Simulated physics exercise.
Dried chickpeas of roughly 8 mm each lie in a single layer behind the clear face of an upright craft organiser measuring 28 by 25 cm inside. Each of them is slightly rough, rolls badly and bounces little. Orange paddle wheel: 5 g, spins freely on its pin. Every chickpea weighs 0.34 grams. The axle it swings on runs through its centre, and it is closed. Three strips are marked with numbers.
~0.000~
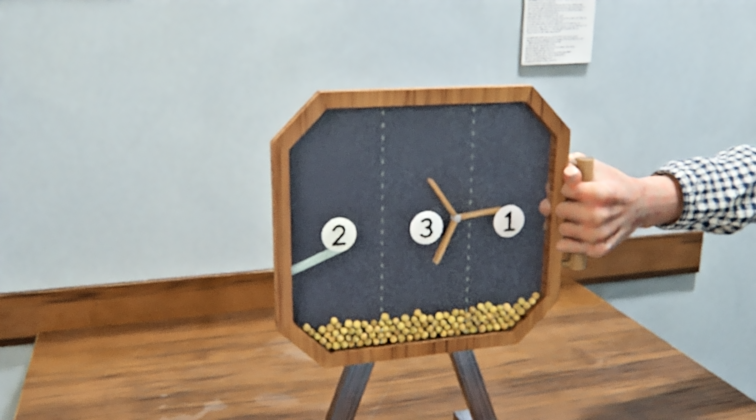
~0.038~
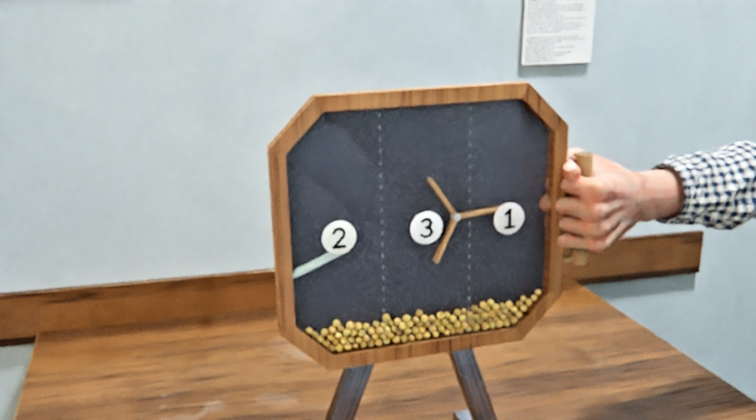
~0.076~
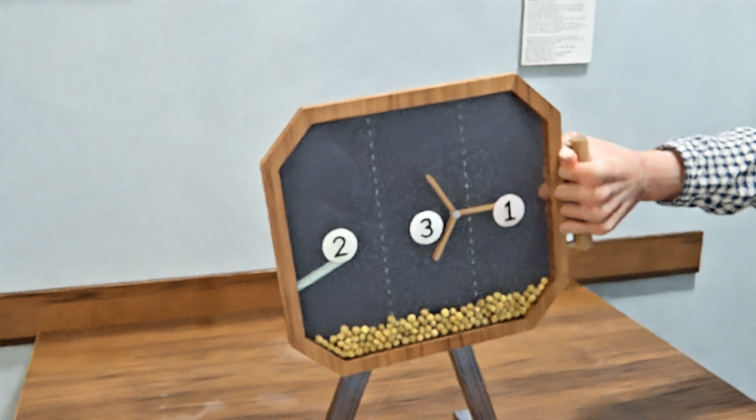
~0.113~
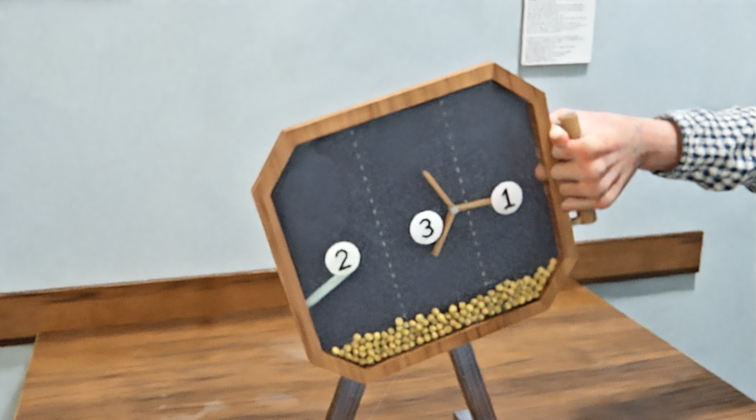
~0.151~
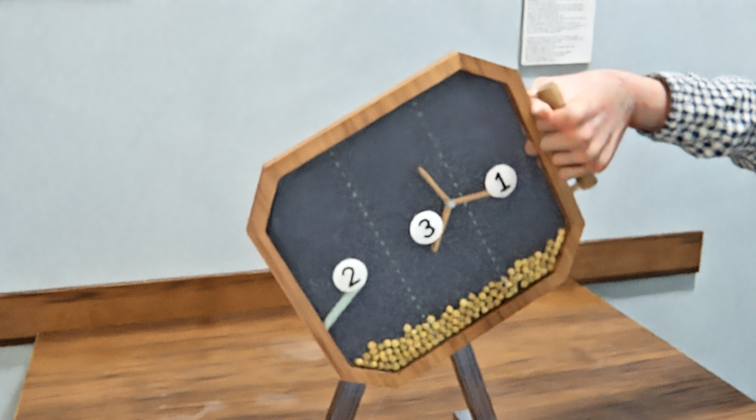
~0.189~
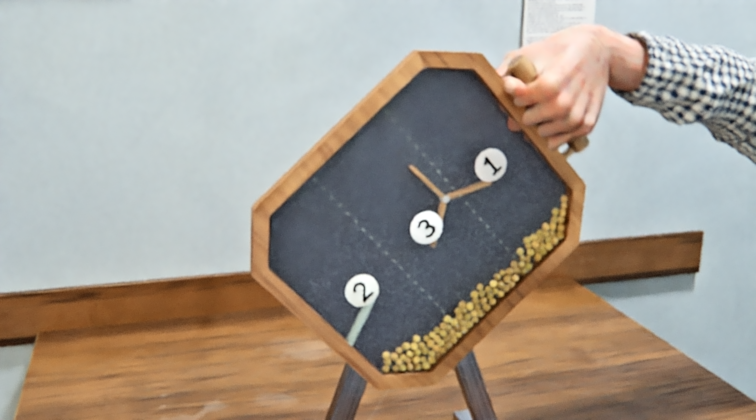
The video shows a hand turning an upright, wood-framed case with a dark backing anticlockwise, slowly at first and then further, while the small yellowish balls inside shift along its lower edge and gather toward the right.
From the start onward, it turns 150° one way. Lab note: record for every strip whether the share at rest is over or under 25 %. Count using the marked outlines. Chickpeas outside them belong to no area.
Recorded: Strip 1 under, strip 2 over, strip 3 under.
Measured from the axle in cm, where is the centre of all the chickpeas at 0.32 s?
10 cm right, 4 cm below.
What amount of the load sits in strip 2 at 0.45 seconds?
It comes to close to 65 percent.
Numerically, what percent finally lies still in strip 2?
Some 95 per cent.
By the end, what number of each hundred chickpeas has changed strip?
Close to 70 % end up somewhere else.
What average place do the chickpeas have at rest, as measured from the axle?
Some 7 cm right and 7 cm below.
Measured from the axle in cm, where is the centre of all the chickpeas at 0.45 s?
About 10 cm right and 1 cm above.
After 0.32 s, it stands 88° anticlockwise; the chickpeas' middle is 10 cm right of and 4 cm below the centre; no. 1, 20 %, no. 2, 50 %, no. 3, 30 %.
After 0.45 s, it stands 133° anticlockwise; the chickpeas' middle is 10 cm right of and 1 cm above the centre; no. 1, 5 %, no. 2, 65 %, no. 3, 25 %.
After 0.57 s, it stands 150° anticlockwise; the chickpeas' middle is 8 cm right of and 1 cm below the centre; no. 1, 5 %, no. 2, 80 %, no. 3, 15 %.
All still by 2.0 s, it stands 150° anticlockwise; no. 1, 0 %, no. 2, 95 %, no. 3, 5 %.
